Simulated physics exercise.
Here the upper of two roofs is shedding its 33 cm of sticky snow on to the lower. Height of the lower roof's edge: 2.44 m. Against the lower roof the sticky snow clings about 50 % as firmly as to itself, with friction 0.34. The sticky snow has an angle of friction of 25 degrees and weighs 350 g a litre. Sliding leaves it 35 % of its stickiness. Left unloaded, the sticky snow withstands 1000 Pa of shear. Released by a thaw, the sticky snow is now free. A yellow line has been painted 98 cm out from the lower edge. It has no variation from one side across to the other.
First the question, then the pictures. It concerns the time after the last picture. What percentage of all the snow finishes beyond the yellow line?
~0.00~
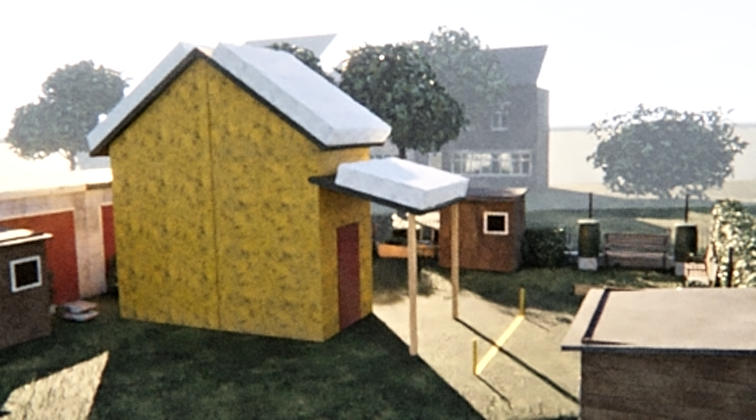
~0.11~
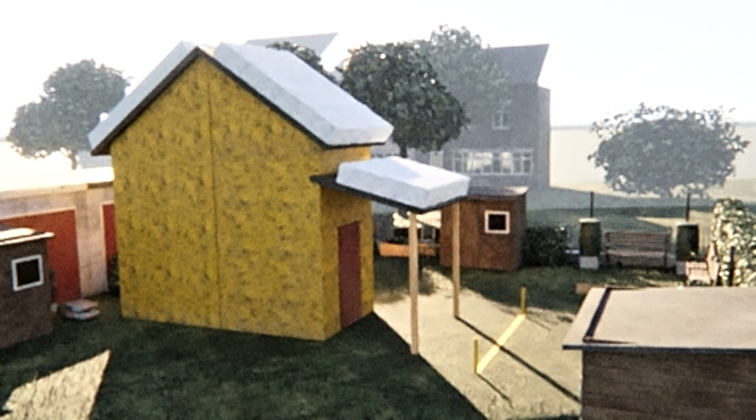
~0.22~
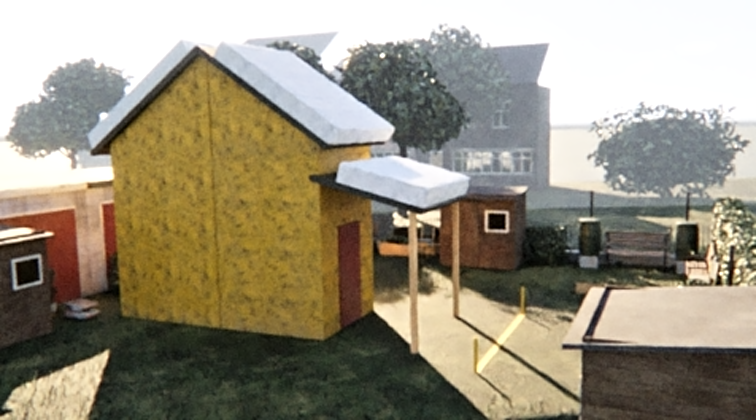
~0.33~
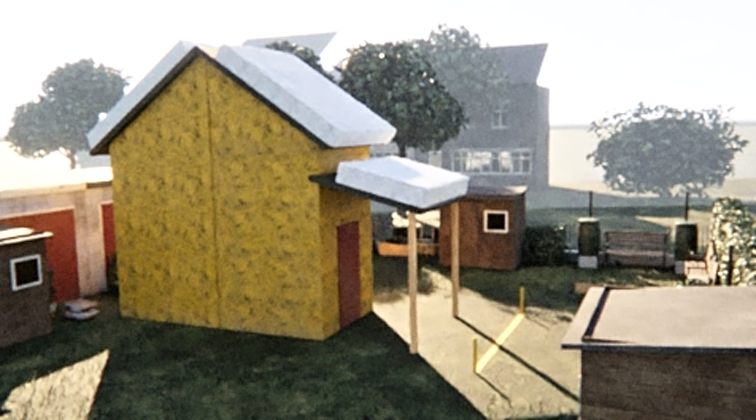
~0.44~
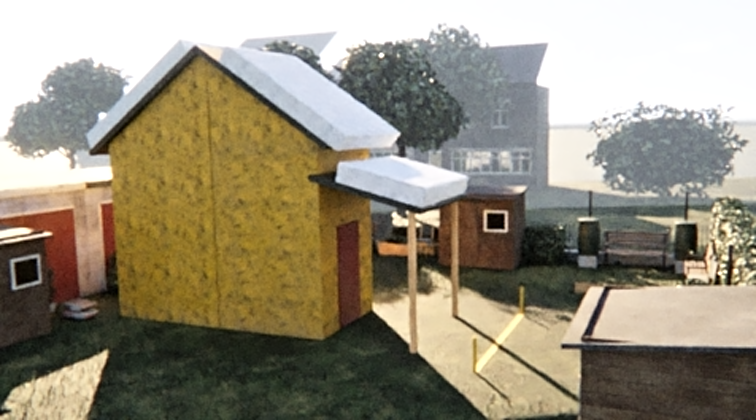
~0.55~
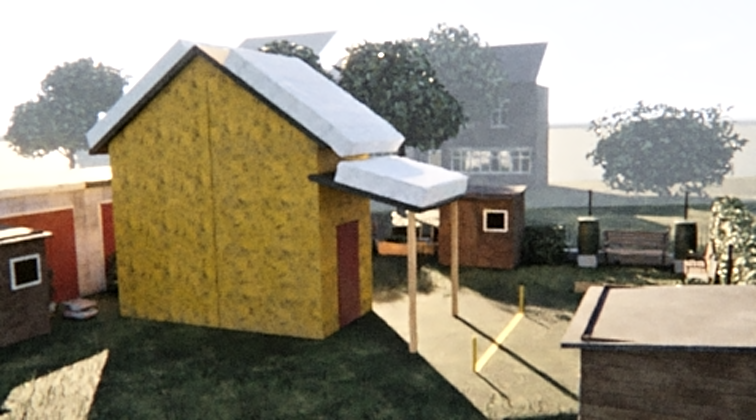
About 10 %.
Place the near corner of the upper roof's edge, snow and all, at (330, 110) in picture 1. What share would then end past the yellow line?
In that case some 45 per cent.
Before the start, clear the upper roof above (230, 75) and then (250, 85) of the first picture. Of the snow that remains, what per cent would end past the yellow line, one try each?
Respectively 0 % and 0 %.
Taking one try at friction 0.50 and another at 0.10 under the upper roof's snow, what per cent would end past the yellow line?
Respectively 0 percent and 35 percent.
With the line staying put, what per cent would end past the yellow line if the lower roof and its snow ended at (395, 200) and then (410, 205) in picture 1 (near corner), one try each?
I'd expect around 25 percent the first time and around 16 percent the second.
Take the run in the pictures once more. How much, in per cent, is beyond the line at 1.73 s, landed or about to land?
Close to 0 per cent.
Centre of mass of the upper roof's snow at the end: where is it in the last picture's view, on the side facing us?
Approximately at pixel (405, 212).
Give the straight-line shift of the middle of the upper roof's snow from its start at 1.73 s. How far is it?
It has shifted some 2.0 m.
After 1.09 s, none is below the lower edge and 0 % is past the line.
After 1.73 s, none is below the lower edge and 0 % is past the line.
After 2.36 s, 13 % is below the lower edge and 0 % is past the line.
After 3.00 s, 26 % is below the lower edge and 9 % is past the line.
After 6.00 s, at the end, 32 % is below the lower edge and 10 % is past the line.
